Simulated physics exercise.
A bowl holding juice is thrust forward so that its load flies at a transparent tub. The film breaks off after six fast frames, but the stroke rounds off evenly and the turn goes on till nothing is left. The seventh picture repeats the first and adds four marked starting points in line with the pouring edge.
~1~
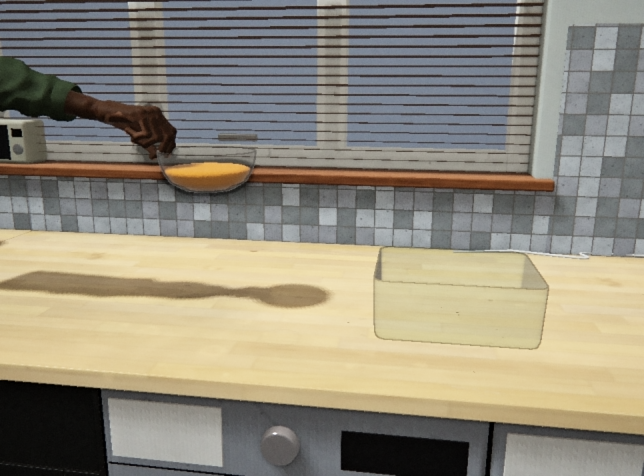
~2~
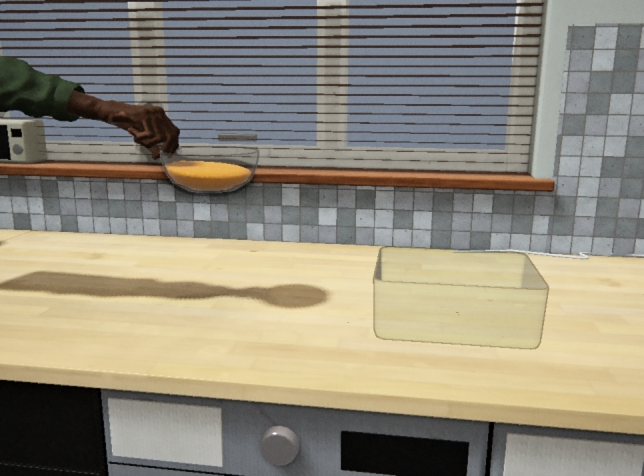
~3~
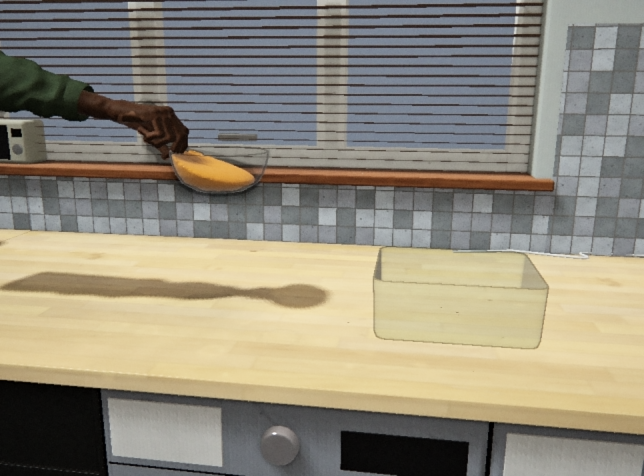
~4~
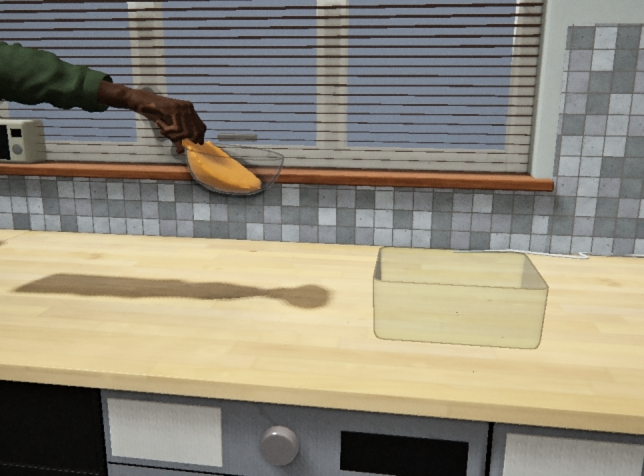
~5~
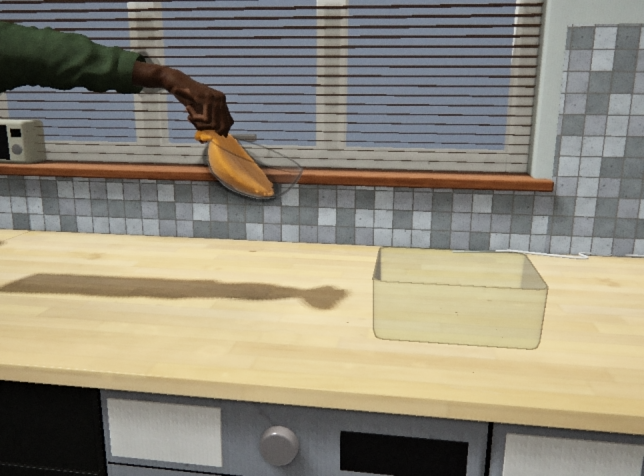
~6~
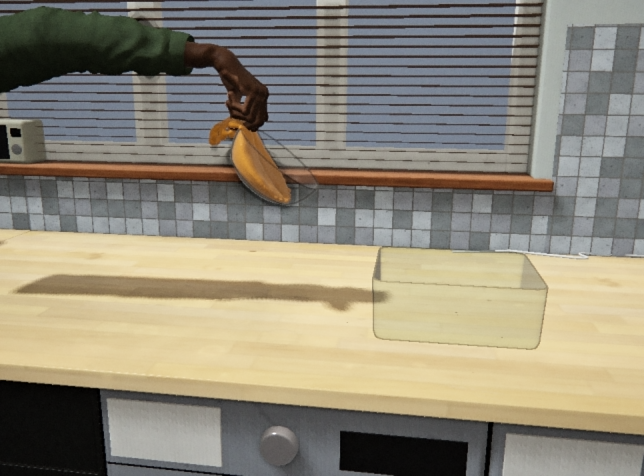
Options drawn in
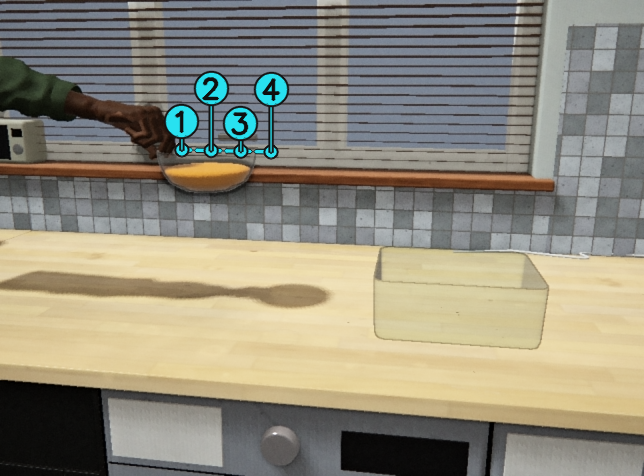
A hand swinging a glass bowl of orange juice rightward and tilting it, juice slopping over the rim near a clear tub.
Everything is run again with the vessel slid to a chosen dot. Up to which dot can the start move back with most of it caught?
4 is the one.
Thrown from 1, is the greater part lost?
Yes, that goes wrong.
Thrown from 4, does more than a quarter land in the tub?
Yes.
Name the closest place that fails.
Place 3.
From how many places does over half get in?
One of them.
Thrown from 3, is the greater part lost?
Yes, it does.
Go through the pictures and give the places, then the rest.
Upright, lip at (253, 151); tub from (374, 337) to (540, 348); nothing has left yet, in the first frame.
Upright, lip at (256, 151); nothing has left yet, in the second frame.
Upright, lip at (266, 152); nothing has left yet, in the third frame.
Tipped about 7°, lip at (281, 157); juice is over the rim, down to (199, 145), in the fourth frame.
Tipped about 20°, lip at (301, 170); juice is over the rim, down to (224, 139), in the fifth frame.
Tipped about 39°, lip at (317, 187); juice is over the rim, down to (215, 143), in the sixth frame.
In cyan, 1 at (181, 149); 2 at (211, 150); 3 at (240, 151); 4 at (271, 151).
Choosing 1, about 0 % lands in the tub, 98 % falls short.
Choosing 2, about 4 % lands in the tub, 94 % falls short.
Choosing 3, about 28 % lands in the tub, 67 % falls short and 5 % goes beside or beyond.
Choosing 4, about 66 % lands in the tub, 23 % falls short and 10 % goes beside or beyond.
